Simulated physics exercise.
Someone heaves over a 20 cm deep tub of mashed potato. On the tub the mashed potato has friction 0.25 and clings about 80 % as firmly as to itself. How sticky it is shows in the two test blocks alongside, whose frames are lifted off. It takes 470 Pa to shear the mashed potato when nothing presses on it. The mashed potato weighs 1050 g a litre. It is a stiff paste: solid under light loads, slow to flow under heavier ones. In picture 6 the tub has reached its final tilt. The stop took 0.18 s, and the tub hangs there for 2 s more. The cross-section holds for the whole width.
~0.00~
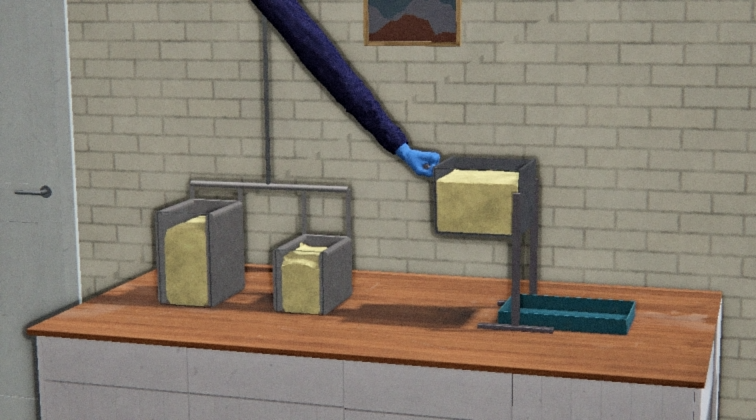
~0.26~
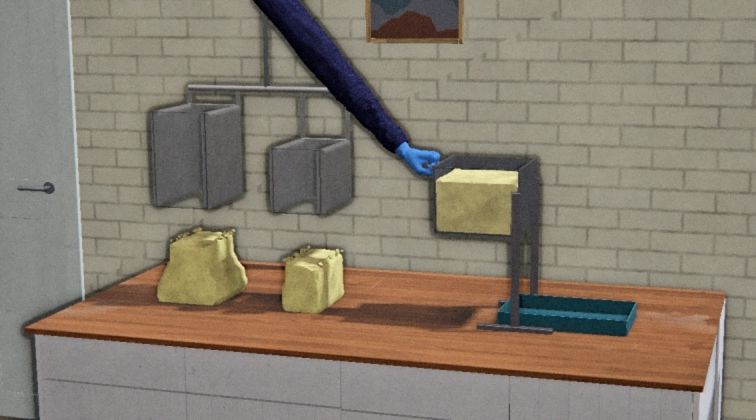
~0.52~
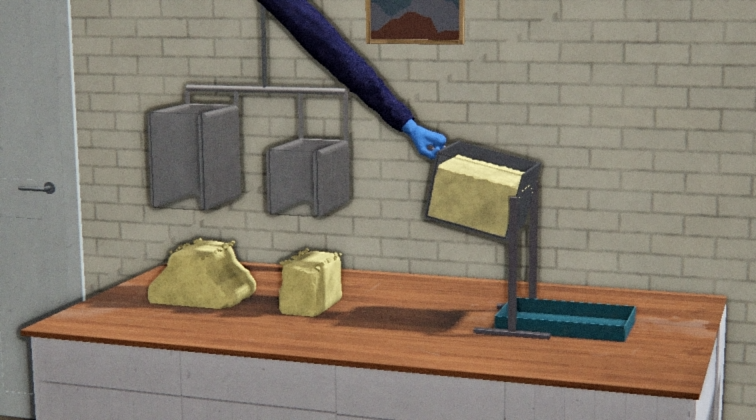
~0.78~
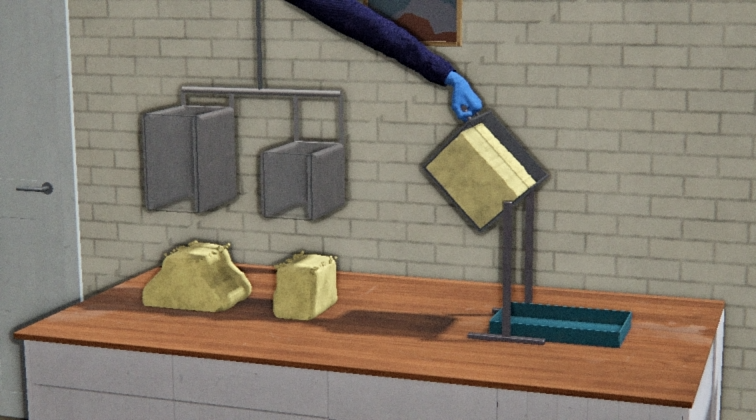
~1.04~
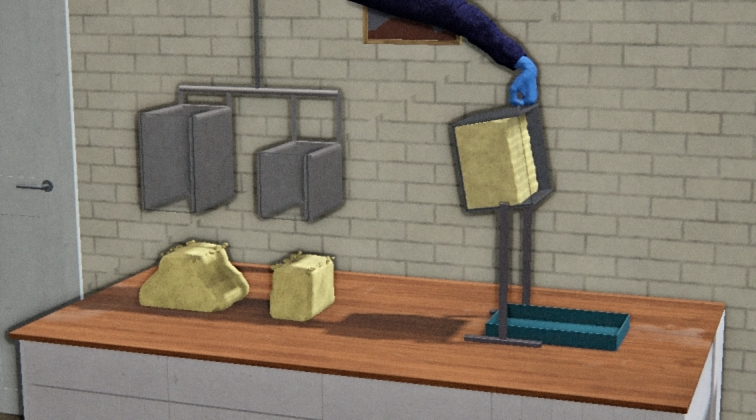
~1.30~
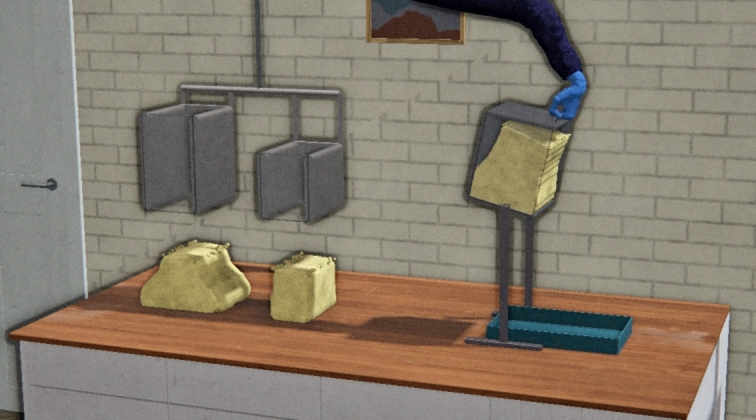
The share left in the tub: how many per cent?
Expect roughly 31 %.
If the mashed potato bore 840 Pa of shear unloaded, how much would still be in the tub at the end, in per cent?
In that case some 45 per cent.
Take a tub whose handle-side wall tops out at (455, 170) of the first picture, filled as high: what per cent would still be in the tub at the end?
It would be near 45 %.
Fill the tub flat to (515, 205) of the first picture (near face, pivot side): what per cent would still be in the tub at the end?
In that case some 55 per cent.
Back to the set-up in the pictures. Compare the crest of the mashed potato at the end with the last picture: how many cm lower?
About 16 cm.
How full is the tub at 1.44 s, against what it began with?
About 65 %.
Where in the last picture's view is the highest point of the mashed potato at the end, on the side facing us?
Around (507, 181).
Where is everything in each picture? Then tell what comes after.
In the first picture, handle-side rim at (436, 168), tilt 0 degrees; crest of the mashed potato at (445, 181); block heights 27 cm, 17 cm (left to right).
In the second picture, handle-side rim at (435, 167), tilt 0 degrees; crest of the mashed potato at (445, 180); block heights 21 cm, 17 cm (left to right).
In the third picture, handle-side rim at (440, 153), tilt 13 degrees; crest of the mashed potato at (442, 168); block heights 18 cm, 17 cm (left to right).
In the fourth picture, handle-side rim at (471, 122), tilt 46 degrees; crest of the mashed potato at (462, 135); block heights 18 cm, 17 cm (left to right).
In the fifth picture, handle-side rim at (519, 116), tilt 80 degrees; crest of the mashed potato at (504, 122); block heights 18 cm, 17 cm (left to right).
In the sixth picture, handle-side rim at (554, 130), tilt 102 degrees; crest of the mashed potato at (502, 127); block heights 18 cm, 17 cm (left to right).
After 1.44 s, the tub is at 102 degrees and holds 65 %.
After 1.61 s, the tub is at 102 degrees and holds 34 %.
After 1.78 s, the tub is at 102 degrees and holds 31 %.
After 1.95 s, the tub is at 102 degrees and holds 31 %.
After 3.30 s, the tub is at 102 degrees and holds 31 %.
